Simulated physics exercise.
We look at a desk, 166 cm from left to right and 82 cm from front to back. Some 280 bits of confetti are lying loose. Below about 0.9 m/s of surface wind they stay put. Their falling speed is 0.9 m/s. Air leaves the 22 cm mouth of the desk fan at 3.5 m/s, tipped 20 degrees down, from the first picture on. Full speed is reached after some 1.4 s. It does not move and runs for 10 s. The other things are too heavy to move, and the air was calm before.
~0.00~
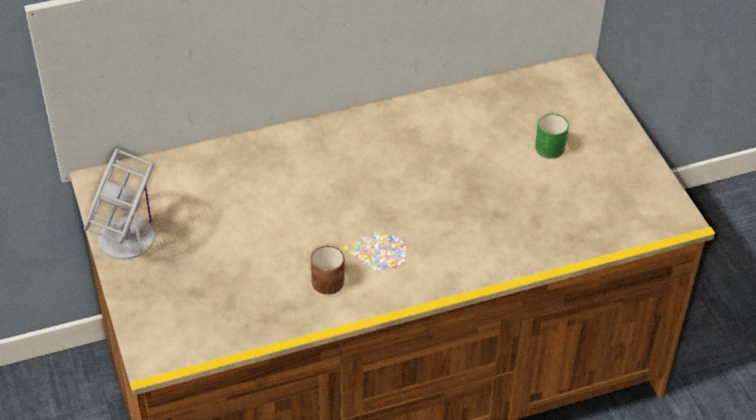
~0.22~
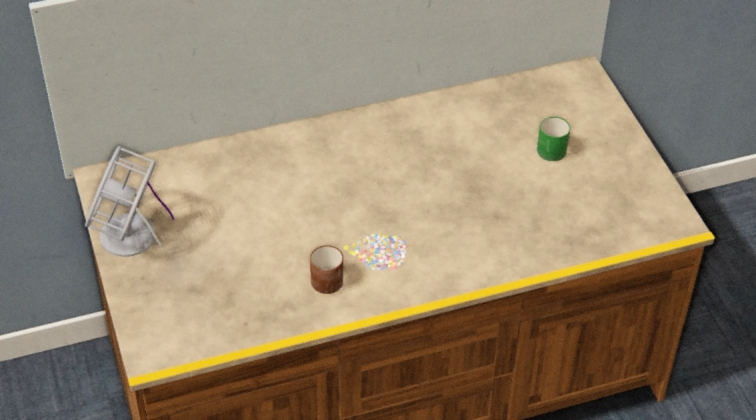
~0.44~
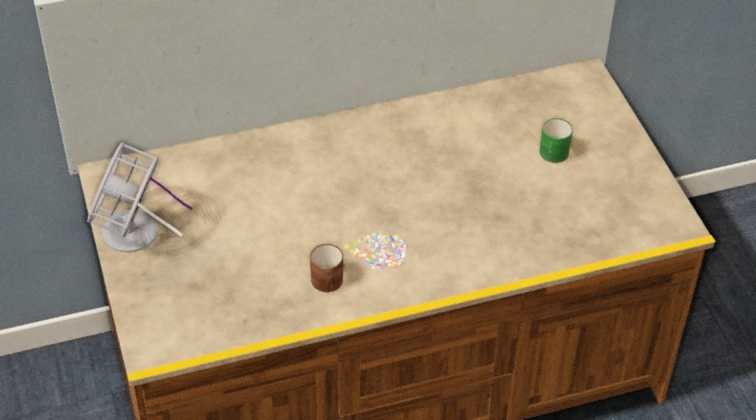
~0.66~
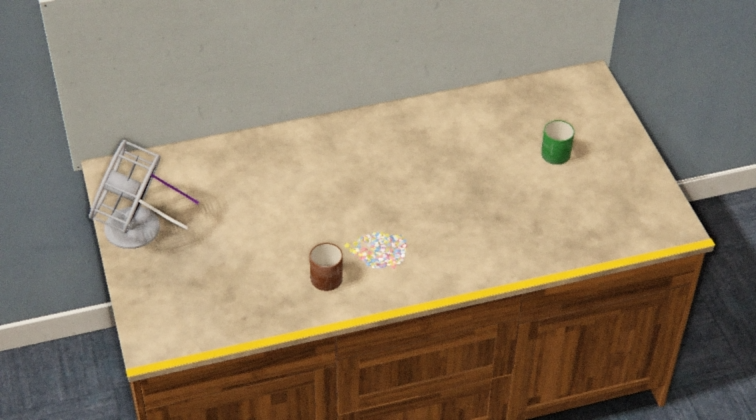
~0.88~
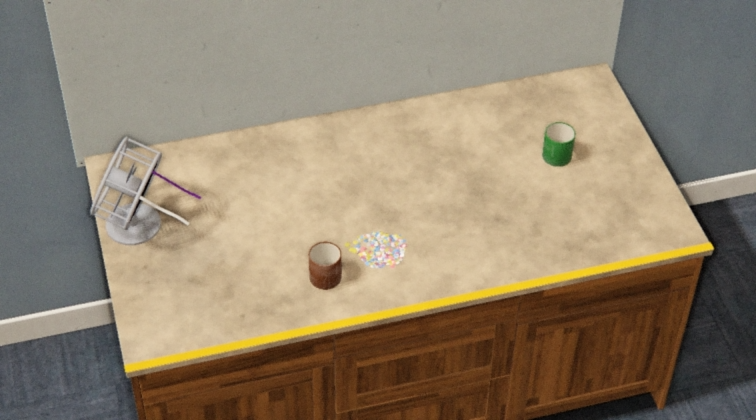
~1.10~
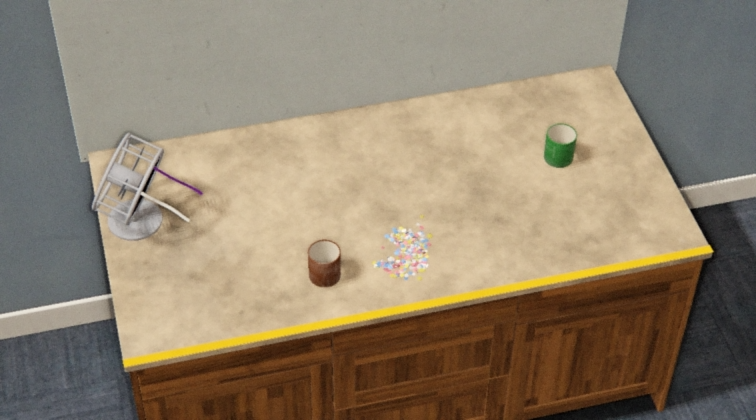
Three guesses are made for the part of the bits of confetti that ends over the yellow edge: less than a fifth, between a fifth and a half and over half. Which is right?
Of the bits of confetti, above half end over the yellow edge.
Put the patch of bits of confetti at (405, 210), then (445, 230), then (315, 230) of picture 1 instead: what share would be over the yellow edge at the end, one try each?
In that order: 0 %, 50 %, 4 %.
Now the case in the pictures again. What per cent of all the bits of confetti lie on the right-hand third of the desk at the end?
Near 0 %.
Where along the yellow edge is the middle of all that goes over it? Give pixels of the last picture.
At about (552, 284).
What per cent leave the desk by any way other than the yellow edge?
Some 25 per cent.
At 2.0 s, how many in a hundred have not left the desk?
Near 15 %.
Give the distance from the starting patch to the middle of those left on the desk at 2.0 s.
About 40 cm.
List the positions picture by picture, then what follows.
The middle of the bits of confetti is near (383, 251), none has stirred yet and the mouth of the desk fan is at (119, 197), in the first picture.
The middle of the bits of confetti is near (383, 251), none has stirred yet and the yellow edge is centred on (436, 309), in the second picture.
The middle of the bits of confetti is near (383, 250), none has stirred yet, the top of a mug is at (327, 256) and the top of a mug is at (558, 128), in the third picture.
The middle of the bits of confetti is near (383, 250) and none has stirred yet, in the fourth picture.
The middle of the bits of confetti is near (382, 249) and none has stirred yet, in the fifth picture.
The middle of the bits of confetti is near (409, 253), the farthest in sight from the desk fan is at (427, 266) and about 85 % have left their places, in the sixth picture.
After 2.0 s the count stands so, 63 % are over the yellow edge; the middle of those still in play is near (554, 277).
After 3.2 s the count stands so, 77 % are over the yellow edge.
After 5.5 s the count stands so, 77 % are over the yellow edge.
After 10.0 s, at the end, 77 % are over the yellow edge.
